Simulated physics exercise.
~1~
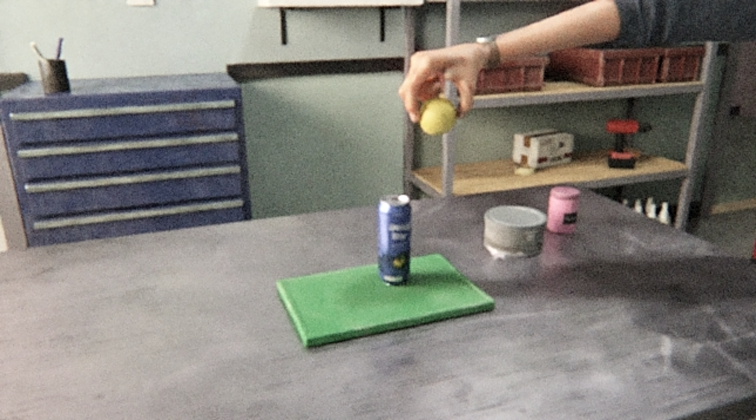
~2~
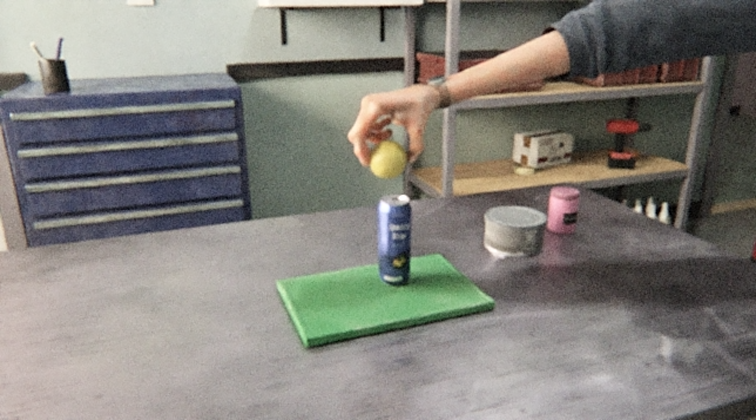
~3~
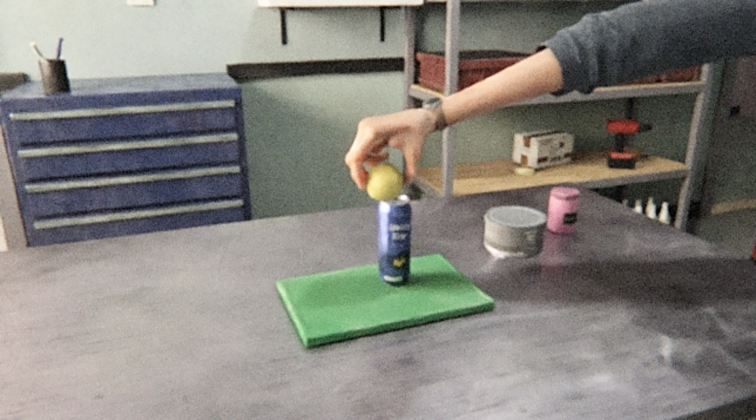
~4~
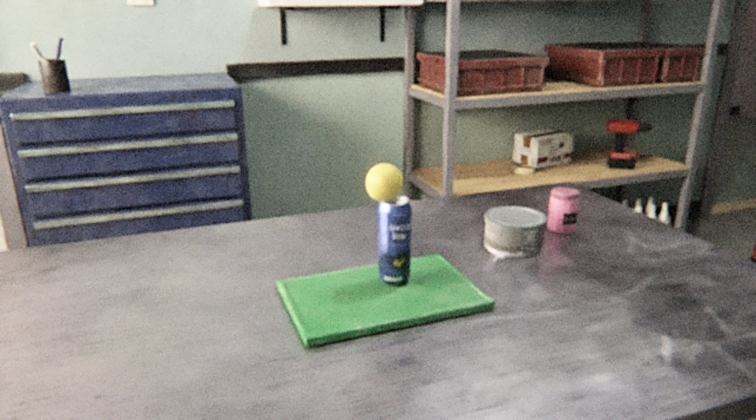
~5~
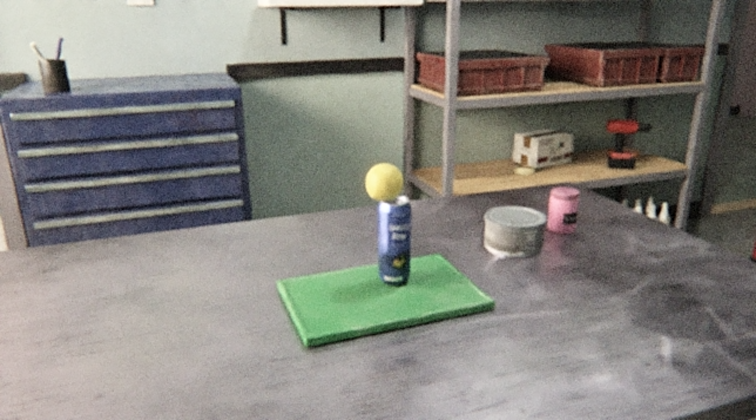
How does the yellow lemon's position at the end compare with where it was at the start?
At the start the lemon was held in a hand in the air, above and a little to the right of the blue can. By the end it was lower and further left, resting on top of the can.
